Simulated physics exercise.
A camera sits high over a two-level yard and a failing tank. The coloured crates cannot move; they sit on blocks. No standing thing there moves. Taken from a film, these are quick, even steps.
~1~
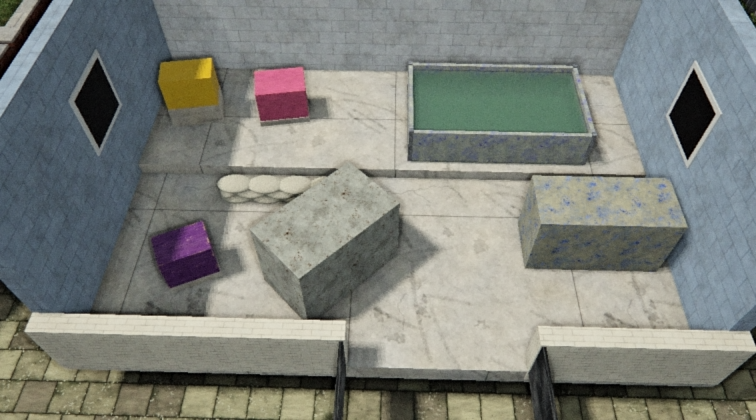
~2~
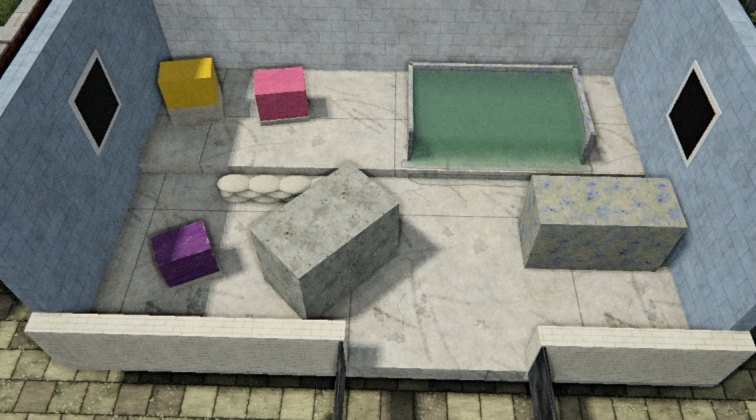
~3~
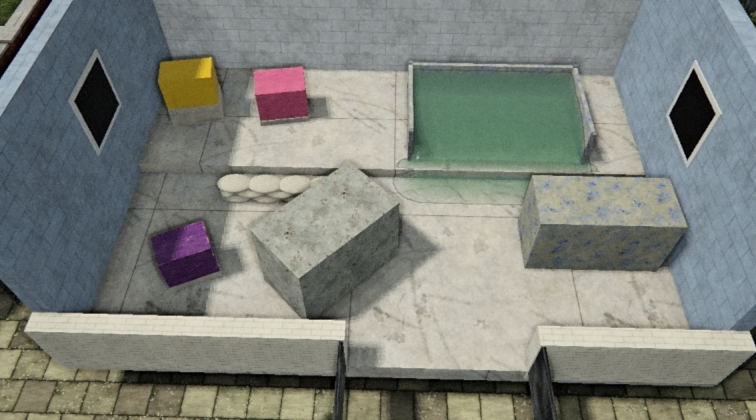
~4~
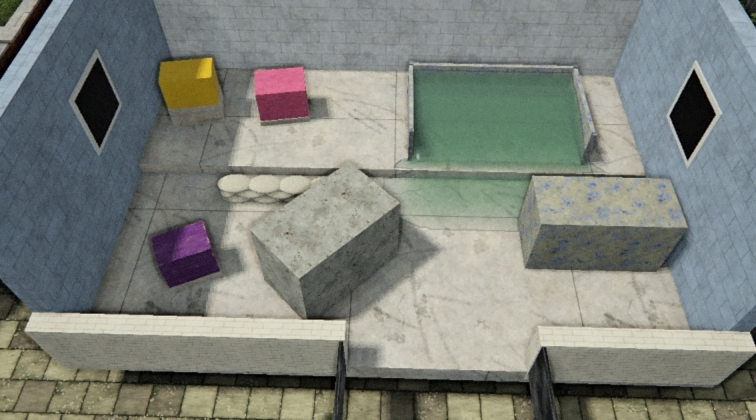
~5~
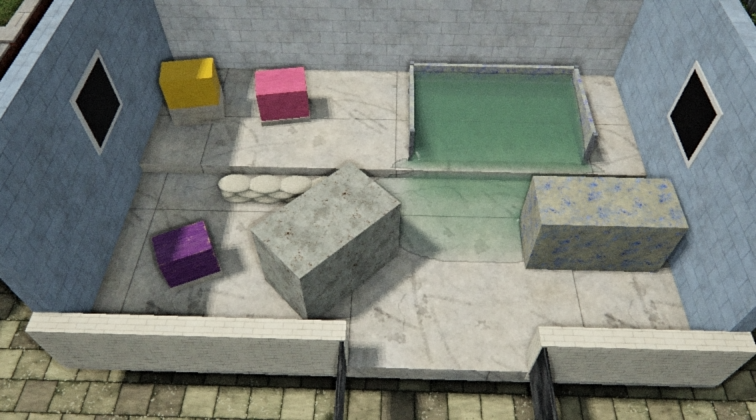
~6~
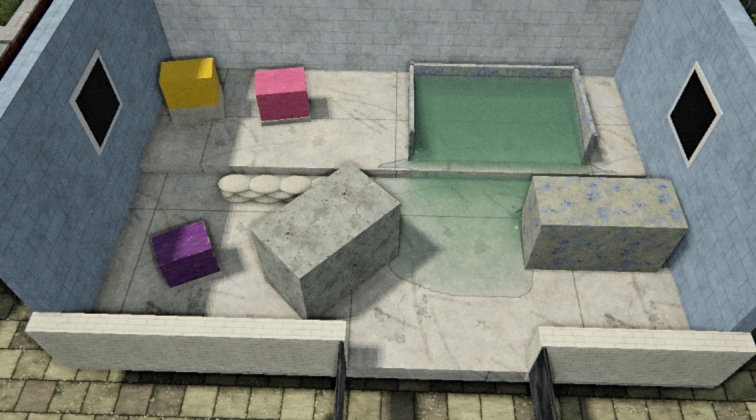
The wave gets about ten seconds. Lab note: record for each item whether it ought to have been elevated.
In order: The purple crate will come out dry; the pink crate will come out dry; the yellow crate will come out dry.
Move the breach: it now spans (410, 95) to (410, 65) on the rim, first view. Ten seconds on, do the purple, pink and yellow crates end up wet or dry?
Then the purple crate gets flooded, the pink crate gets flooded and the yellow crate is untouched.
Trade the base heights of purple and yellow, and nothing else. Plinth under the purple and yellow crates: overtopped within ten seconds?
In short: The purple crate is not reached; the yellow crate is not reached.
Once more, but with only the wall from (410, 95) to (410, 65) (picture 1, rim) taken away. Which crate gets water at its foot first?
The pink crate comes first.
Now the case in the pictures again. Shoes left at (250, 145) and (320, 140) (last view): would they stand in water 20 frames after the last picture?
The first place is spared and the second is spared.
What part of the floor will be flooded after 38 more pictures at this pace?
My estimate is roughly 60 percent.
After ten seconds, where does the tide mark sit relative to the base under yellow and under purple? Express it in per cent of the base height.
Around 0 in a hundred for the first and 70 in a hundred for the second.
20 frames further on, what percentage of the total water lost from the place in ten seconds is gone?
My figure: 55 percent.
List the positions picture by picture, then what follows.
The first picture shows the water tank at (497, 101) is whole and still.
In the second picture, water pours out at (497, 153) and has run to a hidden place.
In the third picture, water pours out at (497, 154) and has run to a hidden place.
In the fourth picture, the front is at a hidden place, out from the gap at (497, 155).
In the fifth picture, the front is at a hidden place, out from the gap at (498, 155).
In the sixth picture, water pours out at (498, 155) and has run to (405, 272).
A moment on, water covers 25 % of the floor; the purple crate not reached, the pink crate not reached, the yellow crate not reached.
Next, water covers 35 % of the floor; the purple crate not reached, the pink crate not reached, the yellow crate not reached.
Then, water covers 45 % of the floor; the purple crate not reached, the pink crate not reached, the yellow crate not reached.
Later, water covers 60 % of the floor; the purple crate water round its plinth, the pink crate not reached, the yellow crate not reached.
In the end, water covers 60 % of the floor; the purple crate stayed above the water, the pink crate stayed above the water, the yellow crate stayed above the water.
